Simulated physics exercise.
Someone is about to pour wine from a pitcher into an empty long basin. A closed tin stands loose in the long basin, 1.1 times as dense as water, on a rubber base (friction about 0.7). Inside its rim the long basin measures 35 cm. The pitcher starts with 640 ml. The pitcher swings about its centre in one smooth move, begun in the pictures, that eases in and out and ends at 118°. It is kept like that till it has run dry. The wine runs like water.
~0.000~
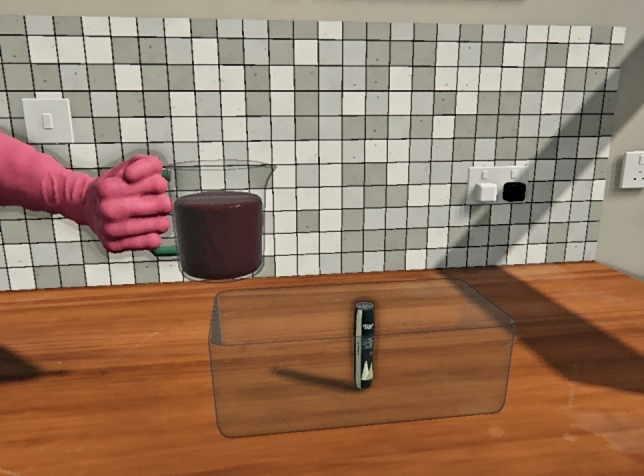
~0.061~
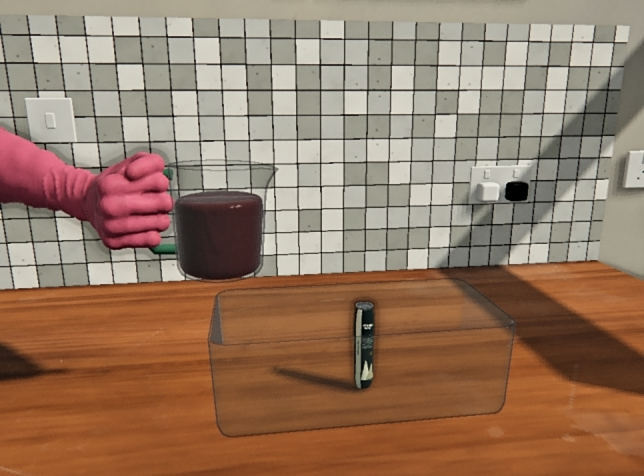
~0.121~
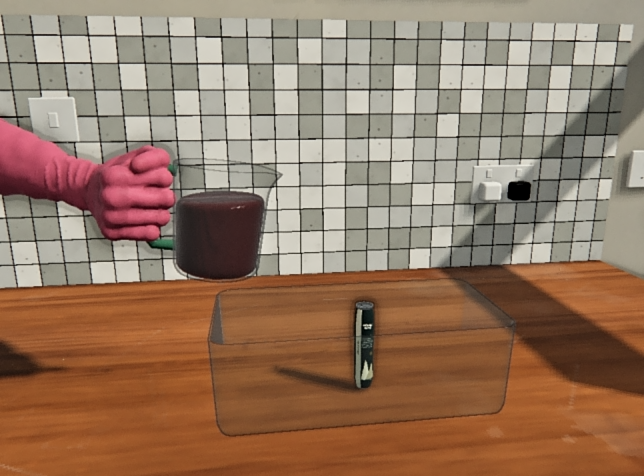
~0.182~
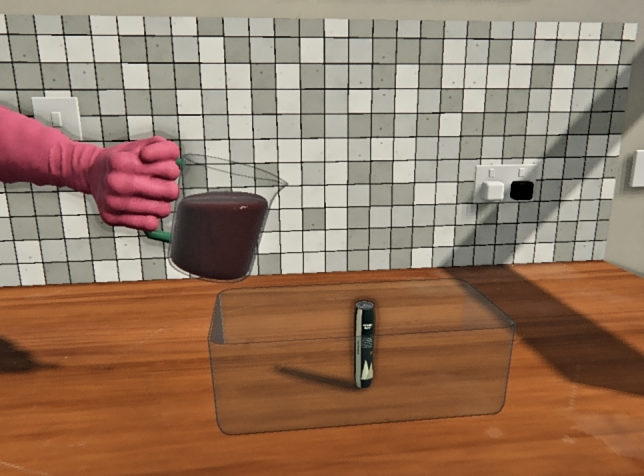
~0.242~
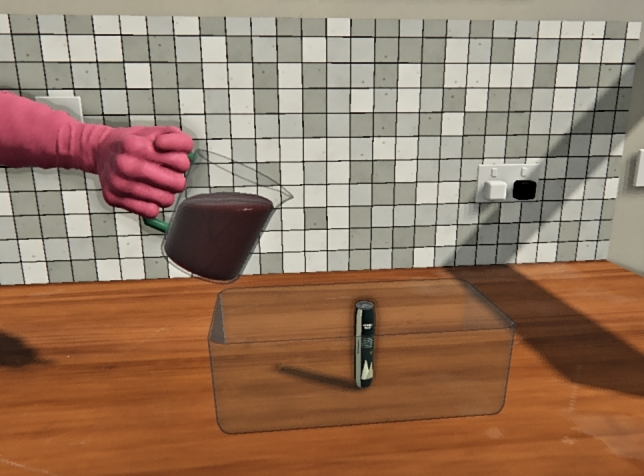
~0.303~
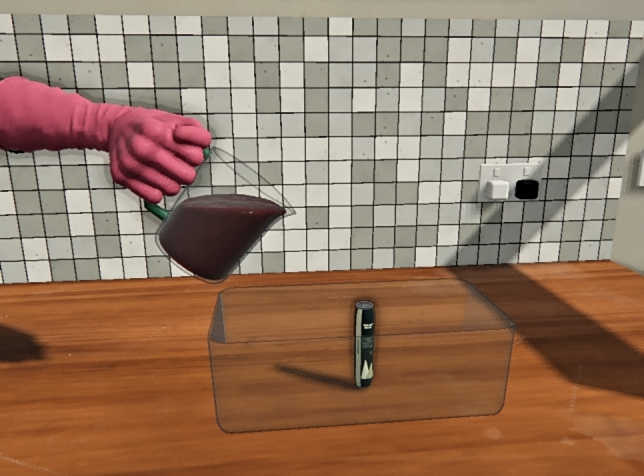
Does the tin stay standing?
The tin keeps standing.
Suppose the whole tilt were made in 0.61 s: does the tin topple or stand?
The tin remains upright.
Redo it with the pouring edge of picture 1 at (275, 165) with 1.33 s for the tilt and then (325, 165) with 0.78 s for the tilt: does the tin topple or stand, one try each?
First it falls; then it topples.
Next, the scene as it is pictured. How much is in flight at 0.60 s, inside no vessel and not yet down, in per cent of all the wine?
About 24 per cent.
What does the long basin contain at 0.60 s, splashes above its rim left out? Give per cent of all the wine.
About 22 per cent.
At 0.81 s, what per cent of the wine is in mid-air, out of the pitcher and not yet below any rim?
About 6 per cent.
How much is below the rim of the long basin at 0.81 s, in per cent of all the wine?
Some 88 per cent.
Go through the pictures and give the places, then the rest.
In the first picture, it leans 0°; its right rim is at (277, 166); the wine meets the walls at (174, 199) and (263, 197); the long basin's rim runs from (213, 317) to (487, 300); the tin's top is at (364, 309).
In the second picture, it leans 2°; its right rim is at (278, 167); the wine meets the walls at (175, 199) and (263, 197).
In the third picture, it leans 7°; its right rim is at (283, 173); the wine meets the walls at (178, 198) and (265, 198).
In the fourth picture, it leans 15°; its right rim is at (289, 183); the wine meets the walls at (180, 200) and (269, 199).
In the fifth picture, it leans 26°; its right rim is at (294, 196); the wine meets the walls at (178, 208) and (275, 201).
In the sixth picture, it leans 39°; its right rim is at (297, 212); the wine meets the walls at (168, 216) and (286, 206).
Then, 0.60 s in, the tilt is 103° and 55 per cent is still to pour; the tin stands where it began.
Then, 0.81 s in, the tilt is 118° and 7 per cent is still to pour; the tin stands where it began.
Then, 1.04 s in, the tilt is 118° and 0 per cent is still to pour; the tin stands where it began.
Then, 1.28 s in, the tilt is 118° and 0 per cent is still to pour; the tin stands where it began.
Finally, the tin stands where it began.
